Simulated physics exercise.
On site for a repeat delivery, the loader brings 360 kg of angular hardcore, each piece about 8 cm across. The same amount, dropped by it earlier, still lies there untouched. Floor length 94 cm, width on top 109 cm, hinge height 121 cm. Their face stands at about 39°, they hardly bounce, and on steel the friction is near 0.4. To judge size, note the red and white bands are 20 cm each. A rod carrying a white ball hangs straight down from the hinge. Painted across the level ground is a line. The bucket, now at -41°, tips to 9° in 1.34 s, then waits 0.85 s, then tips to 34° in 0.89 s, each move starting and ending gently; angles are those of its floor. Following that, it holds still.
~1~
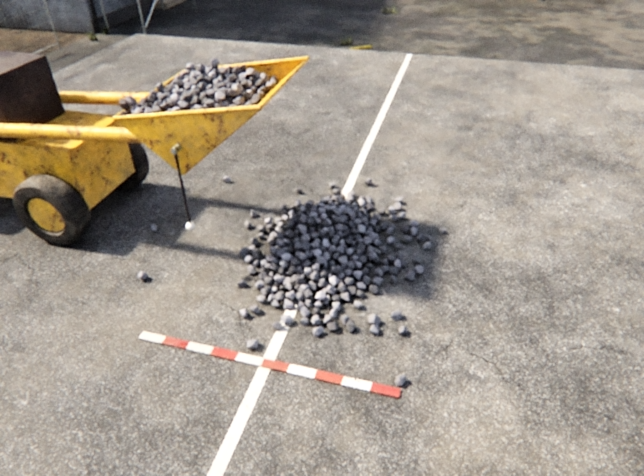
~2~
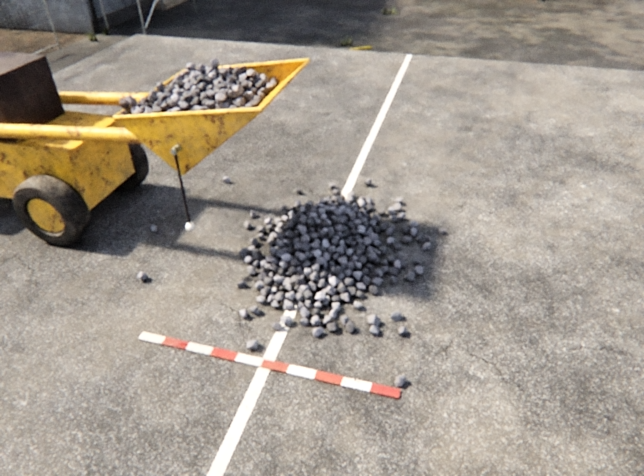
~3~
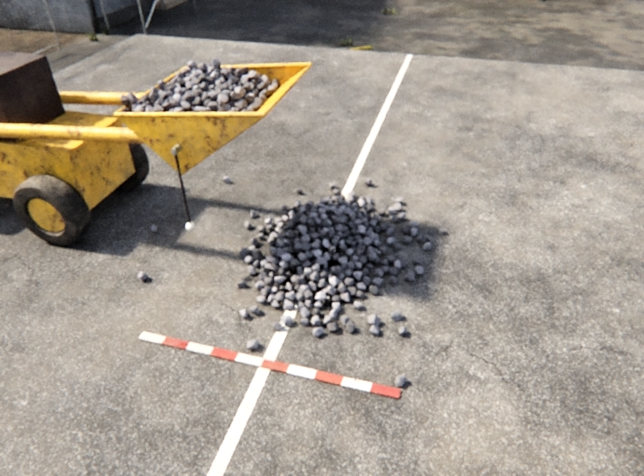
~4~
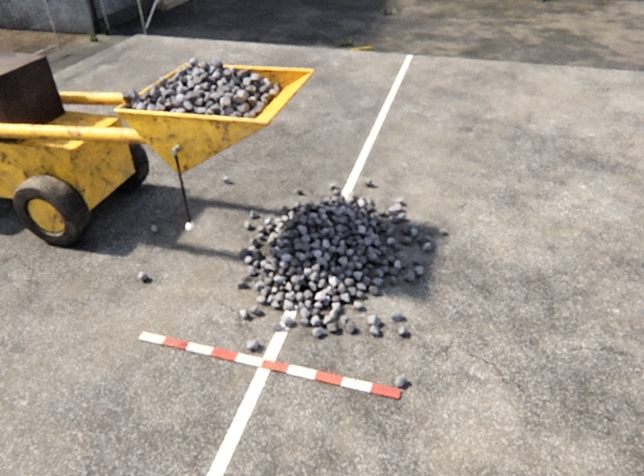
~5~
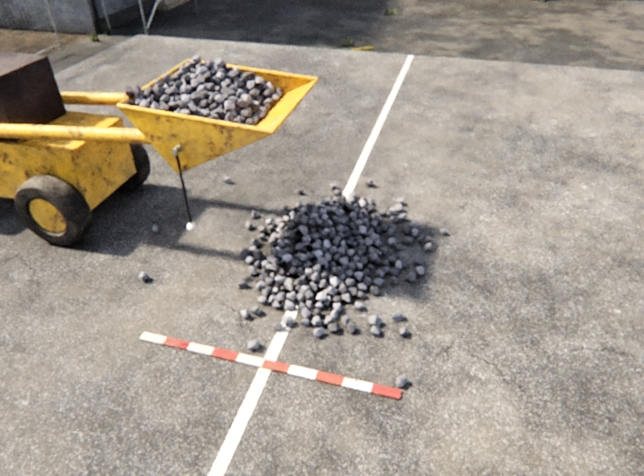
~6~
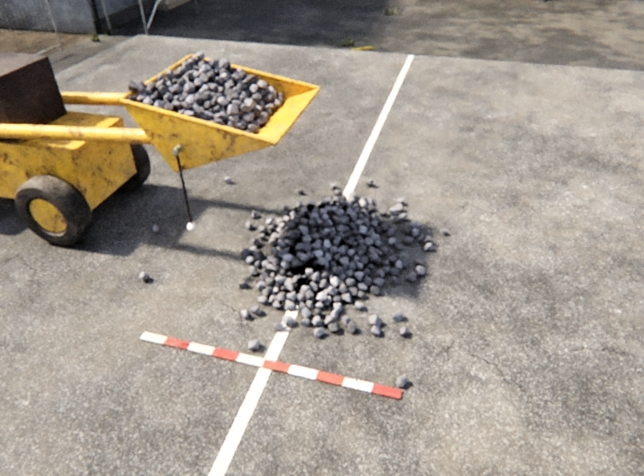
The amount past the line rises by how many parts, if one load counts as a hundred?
By roughly 49 parts.
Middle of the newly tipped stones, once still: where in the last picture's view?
I'd point to about (317, 235).
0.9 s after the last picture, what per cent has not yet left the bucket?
Estimate: 100 % remaining inside, roughly.
Then, 0.4 s after the last picture the floor is at 1°; in per cent of one load, 100 in the bucket, 48 short of the line, 53 past the line; the foremost stones are at (422, 270).
Then, 0.9 s after the last picture the floor is at 9°; in per cent of one load, 100 in the bucket, 48 short of the line, 53 past the line; the foremost stones are at (422, 270).
Then, 3.0 s after the last picture the floor is at 34°; in per cent of one load, 32 in the bucket, 94 short of the line, 75 past the line; the foremost stones are at (422, 272).
Then, 5.7 s after the last picture the floor is at 34°; in per cent of one load, 0 in the bucket, 99 short of the line, 102 past the line; the foremost stones are at (437, 271). Net gain past the line, 49.
